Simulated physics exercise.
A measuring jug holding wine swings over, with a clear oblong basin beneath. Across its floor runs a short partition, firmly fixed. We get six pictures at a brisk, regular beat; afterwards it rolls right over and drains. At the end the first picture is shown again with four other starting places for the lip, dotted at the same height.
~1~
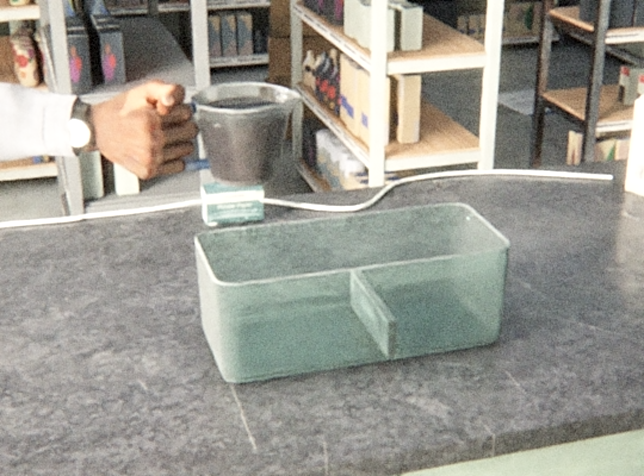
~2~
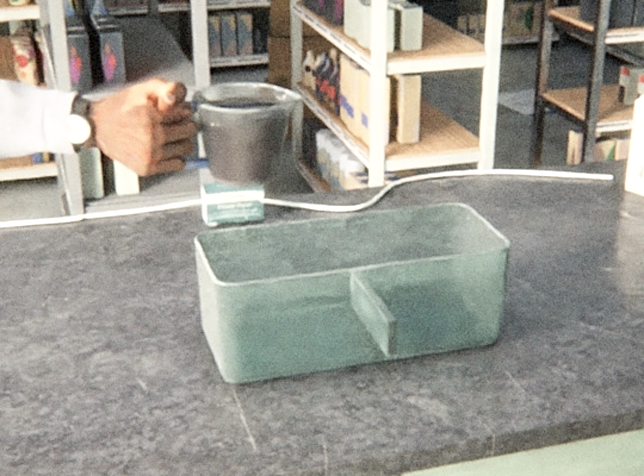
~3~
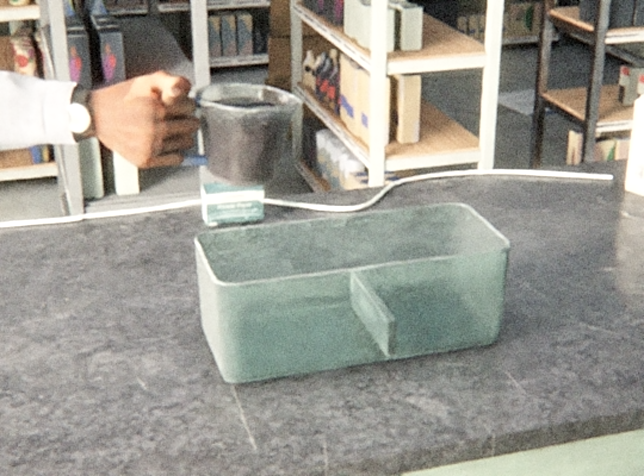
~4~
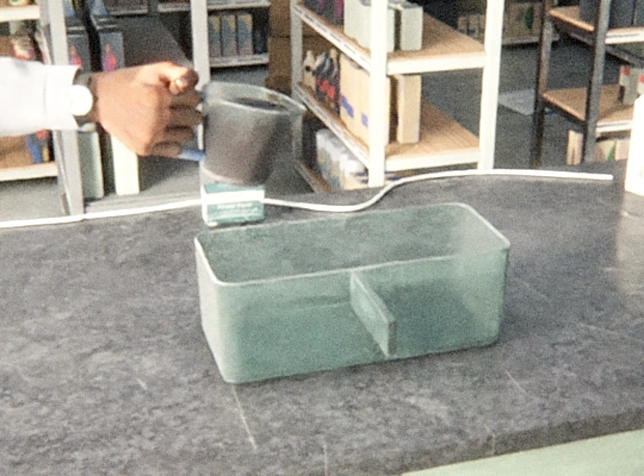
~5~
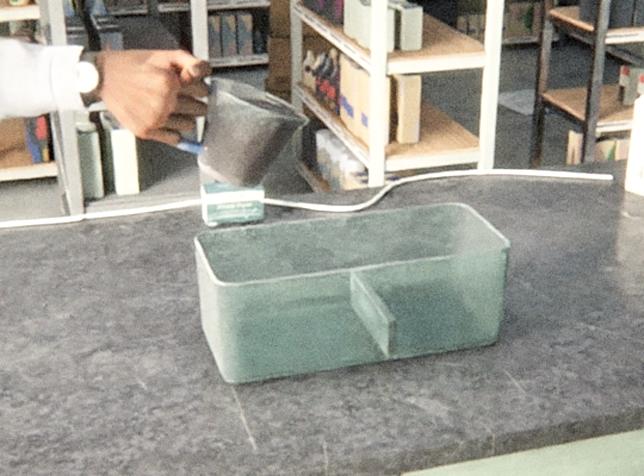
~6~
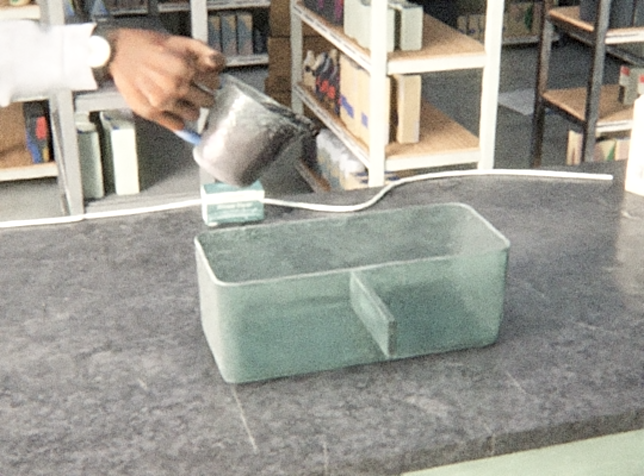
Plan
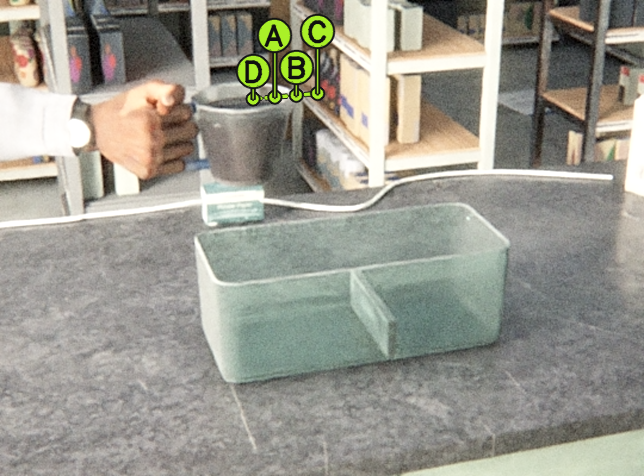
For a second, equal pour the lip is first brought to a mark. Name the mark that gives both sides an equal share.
The best place is C.
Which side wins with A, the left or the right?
More ends on the left.
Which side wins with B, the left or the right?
The left side.
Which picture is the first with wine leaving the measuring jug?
In picture 6.
On the marked copy, A at (274, 97); B at (296, 95); C at (317, 93); D at (253, 99).
If A is chosen, about 92 % ends left of the wall and 6 % right of it.
If B is chosen, about 91 % ends left of the wall and 6 % right of it.
If C is chosen, about 55 % ends left of the wall and 44 % right of it.
If D is chosen, about 95 % ends left of the wall and 4 % right of it.
